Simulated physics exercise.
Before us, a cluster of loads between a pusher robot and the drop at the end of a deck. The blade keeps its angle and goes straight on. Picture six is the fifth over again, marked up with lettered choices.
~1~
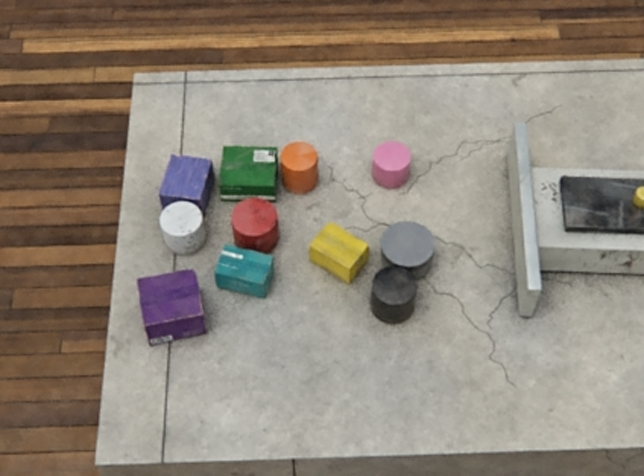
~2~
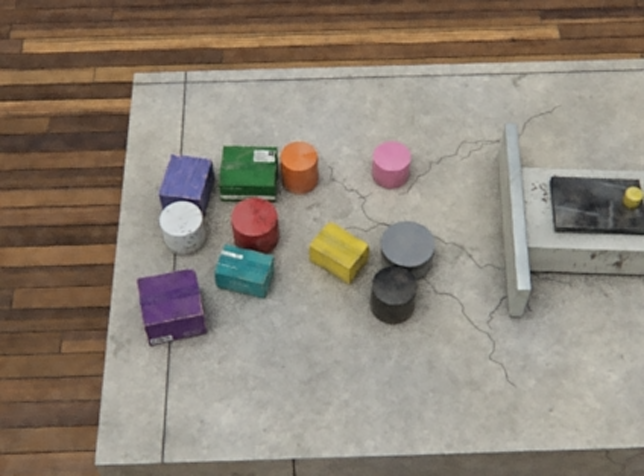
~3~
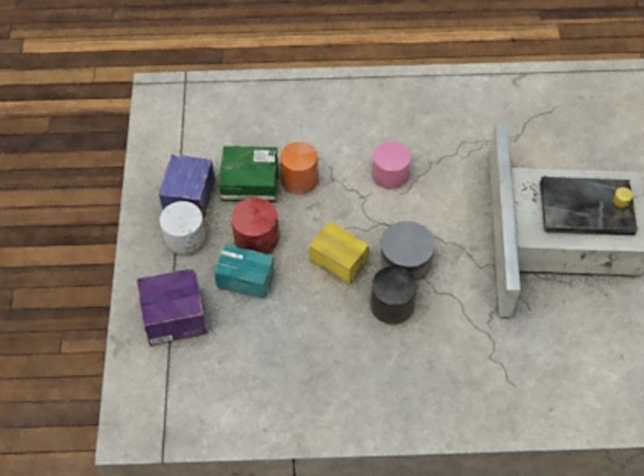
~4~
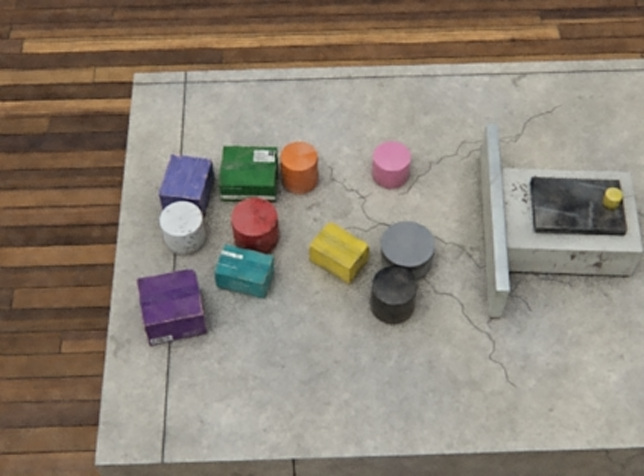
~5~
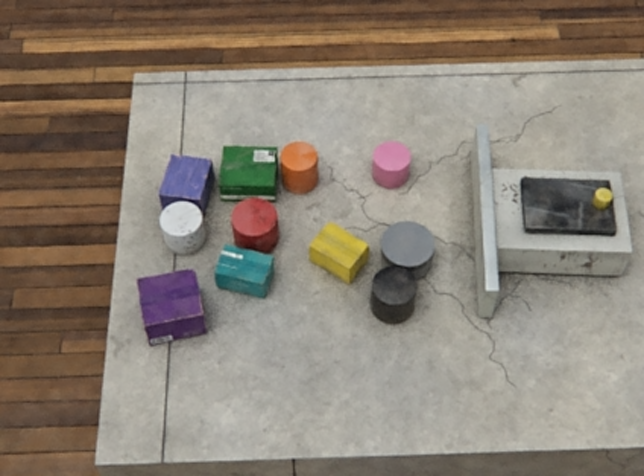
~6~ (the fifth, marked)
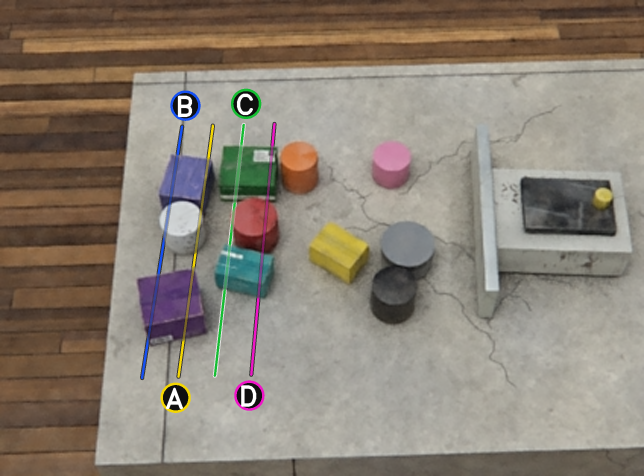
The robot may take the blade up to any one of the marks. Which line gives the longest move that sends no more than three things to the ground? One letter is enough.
Up to line A.
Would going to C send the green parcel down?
By then, no.
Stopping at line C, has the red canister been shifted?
Yes.
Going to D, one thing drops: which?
The blue crate goes over.
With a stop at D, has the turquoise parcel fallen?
No.
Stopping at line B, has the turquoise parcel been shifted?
Yes.
On the marked copy, A at (197, 240); B at (164, 241); C at (231, 239); D at (264, 238).
Taking A. A third of the way, robot (455, 208); pink canister (356, 165); black canister (350, 295).
Two thirds of the way, robot (350, 211); blue crate (127, 175); white canister (136, 237).
When it is over, robot (271, 213); red canister over the edge; blue crate over the edge; three fallen.
As for the rest, B drops eight; C is within the limit but short; D is within the limit but short.
